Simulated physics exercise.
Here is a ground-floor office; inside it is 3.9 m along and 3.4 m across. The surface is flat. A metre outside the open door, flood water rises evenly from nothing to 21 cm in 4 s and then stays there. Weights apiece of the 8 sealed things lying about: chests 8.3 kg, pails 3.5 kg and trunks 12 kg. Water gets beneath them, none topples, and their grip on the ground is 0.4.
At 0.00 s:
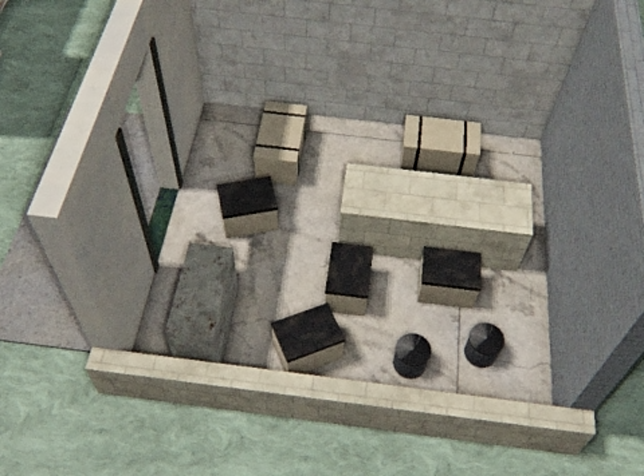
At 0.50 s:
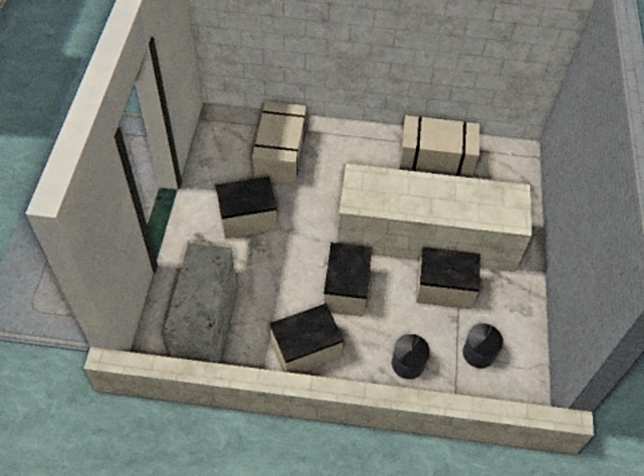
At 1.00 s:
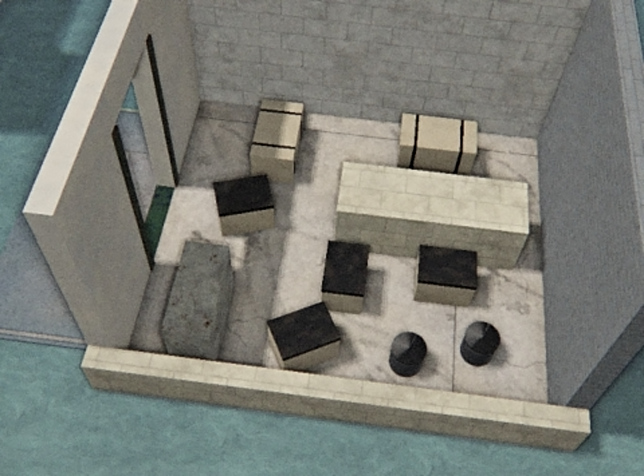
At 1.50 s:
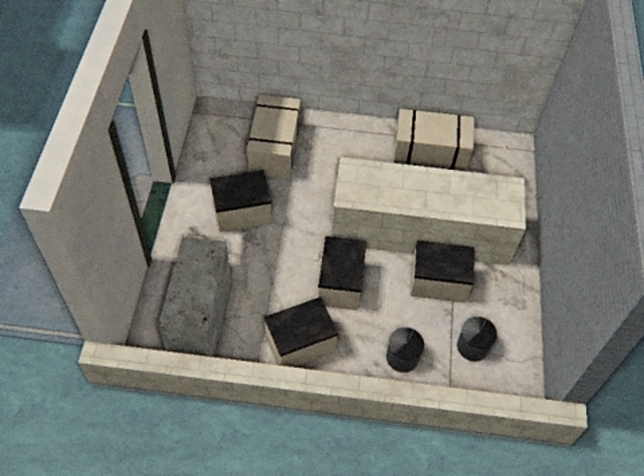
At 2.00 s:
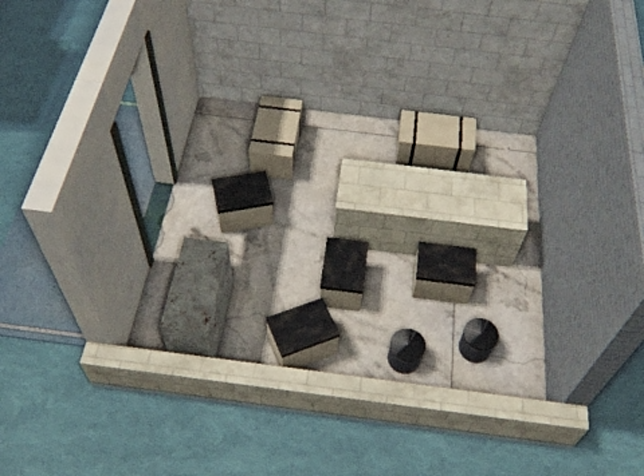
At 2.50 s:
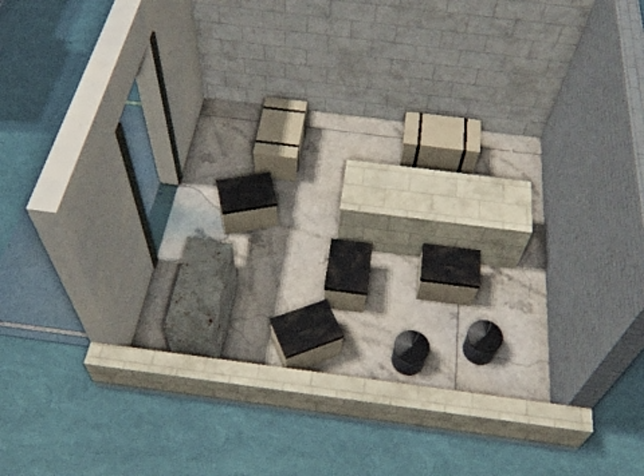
Water rises outside the doorway and starts spreading onto the floor while the boxes stay still.
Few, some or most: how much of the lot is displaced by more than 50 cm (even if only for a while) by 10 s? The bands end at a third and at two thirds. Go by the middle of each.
It is two thirds or above.
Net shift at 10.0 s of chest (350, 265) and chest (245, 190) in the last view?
In that order: 140 cm, 200 cm.
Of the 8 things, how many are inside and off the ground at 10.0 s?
8 of them.
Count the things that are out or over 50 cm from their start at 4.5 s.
By then 1.
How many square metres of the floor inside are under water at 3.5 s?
About 2.0 m2.
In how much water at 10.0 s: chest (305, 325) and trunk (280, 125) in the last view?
Roughly 5 and 11 cm.
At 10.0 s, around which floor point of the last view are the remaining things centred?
At about (454, 271).
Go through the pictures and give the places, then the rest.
The first frame shows a chest at (350, 268), on the bottom; a pail at (487, 338), on the bottom; 0.0 m2 under water; 0 of 8 have shifted.
The second frame shows a chest at (349, 269), on the bottom; a pail at (486, 339) rests on the ground; 0.0 m2 under water; 0 of 8 have shifted.
The third frame shows a chest at (346, 267) rests on the ground; a pail at (483, 337) rests on the ground; water covers 0.0 m2; 0 of 8 have shifted.
The fourth frame shows a chest at (343, 262) rests on the ground; a pail at (480, 332) rests on the ground; 0.0 m2 under water; 0 of 8 have shifted.
The fifth frame shows a chest at (345, 263) rests on the ground; a pail at (481, 334), on the bottom; 0.0 m2 under water; 0 of 8 have shifted.
The sixth frame shows a chest at (349, 265) rests on the ground; a pail at (486, 336) rests on the ground; 0.4 m2 under water; 0 of 8 have shifted.
After 3.5 s 0 of 8 are over 50 cm from their spots; 0 afloat.
After 4.5 s 1 of 8 are over 50 cm from their spots; 0 afloat.
After 7.0 s 6 of 8 are over 50 cm from their spots; 7 afloat.
After 10.0 s 6 of 8 are over 50 cm from their spots, and 7 have been at some point; 8 afloat.
